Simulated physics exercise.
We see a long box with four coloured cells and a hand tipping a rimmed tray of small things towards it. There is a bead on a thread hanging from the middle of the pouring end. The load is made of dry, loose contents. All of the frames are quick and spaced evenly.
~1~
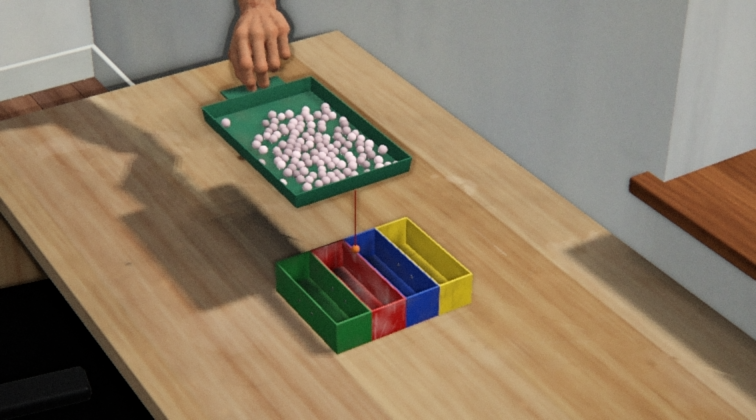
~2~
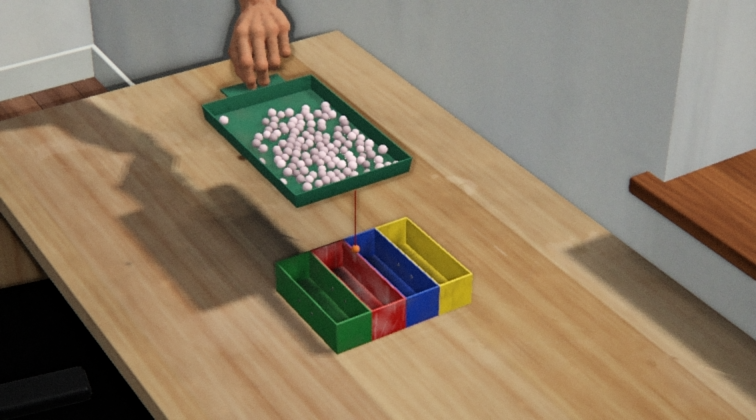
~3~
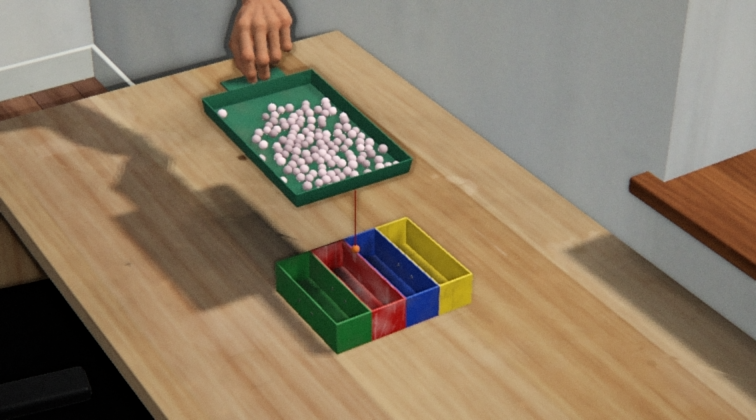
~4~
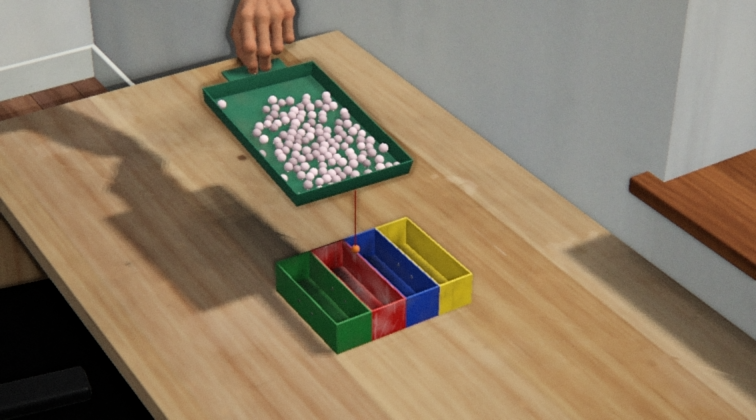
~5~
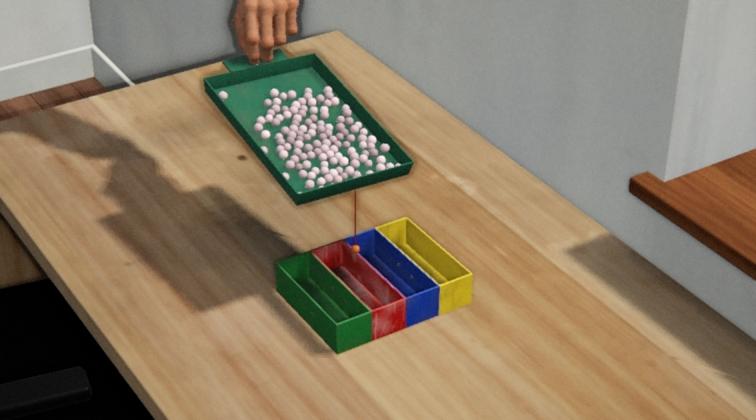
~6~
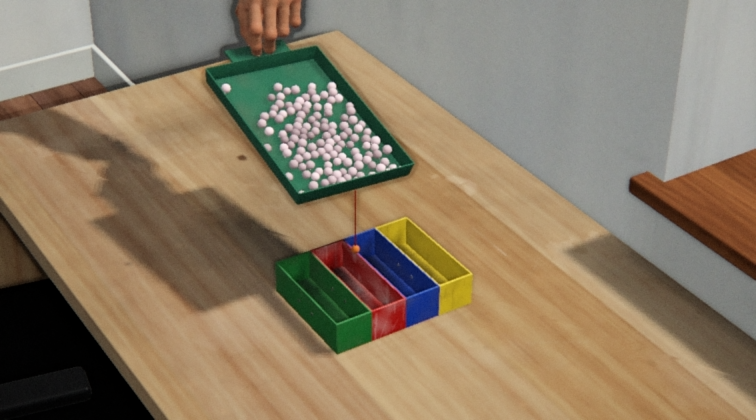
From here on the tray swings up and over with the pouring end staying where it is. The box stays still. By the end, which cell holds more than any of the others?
That would be the yellow one.
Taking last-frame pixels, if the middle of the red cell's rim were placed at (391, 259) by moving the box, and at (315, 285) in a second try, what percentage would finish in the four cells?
Close to 90 per cent, followed by close to 30 per cent.
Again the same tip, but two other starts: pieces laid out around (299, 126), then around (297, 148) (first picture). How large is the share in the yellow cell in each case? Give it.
Close to 50 in a hundred, then close to 60 in a hundred.
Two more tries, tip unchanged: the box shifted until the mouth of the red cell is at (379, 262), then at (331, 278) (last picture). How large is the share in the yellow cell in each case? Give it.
You'd get near 10 per cent and afterwards near 40 per cent.
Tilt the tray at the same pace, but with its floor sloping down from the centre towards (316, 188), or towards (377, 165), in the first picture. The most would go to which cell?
First try: The cell in green; second try: Yellow.
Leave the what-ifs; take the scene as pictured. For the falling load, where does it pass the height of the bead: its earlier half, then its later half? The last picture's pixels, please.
The first part at (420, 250); the rest at (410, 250).
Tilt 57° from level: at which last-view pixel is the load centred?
Around (362, 148).
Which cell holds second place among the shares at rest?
The cell in second spot is that blue cell.
Soon, tray tipped steeply; nearly all on the tray; a stray few falling or outside the box.
A while on, tray tipped right over; about a quarter on the tray; about a quarter in the yellow cell; about a quarter in the blue cell; a small part in the red cell; about a quarter falling or outside the box.
Towards the end, tray tipped past a quarter turn; about half in the yellow cell; about a third in the blue cell; a small part in the red cell; a stray few in the green cell; a small part falling or outside the box.
Finally, tray tipped past a quarter turn; about half in the yellow cell; about a third in the blue cell; a small part in the red cell; a stray few in the green cell; a small part outside the box.
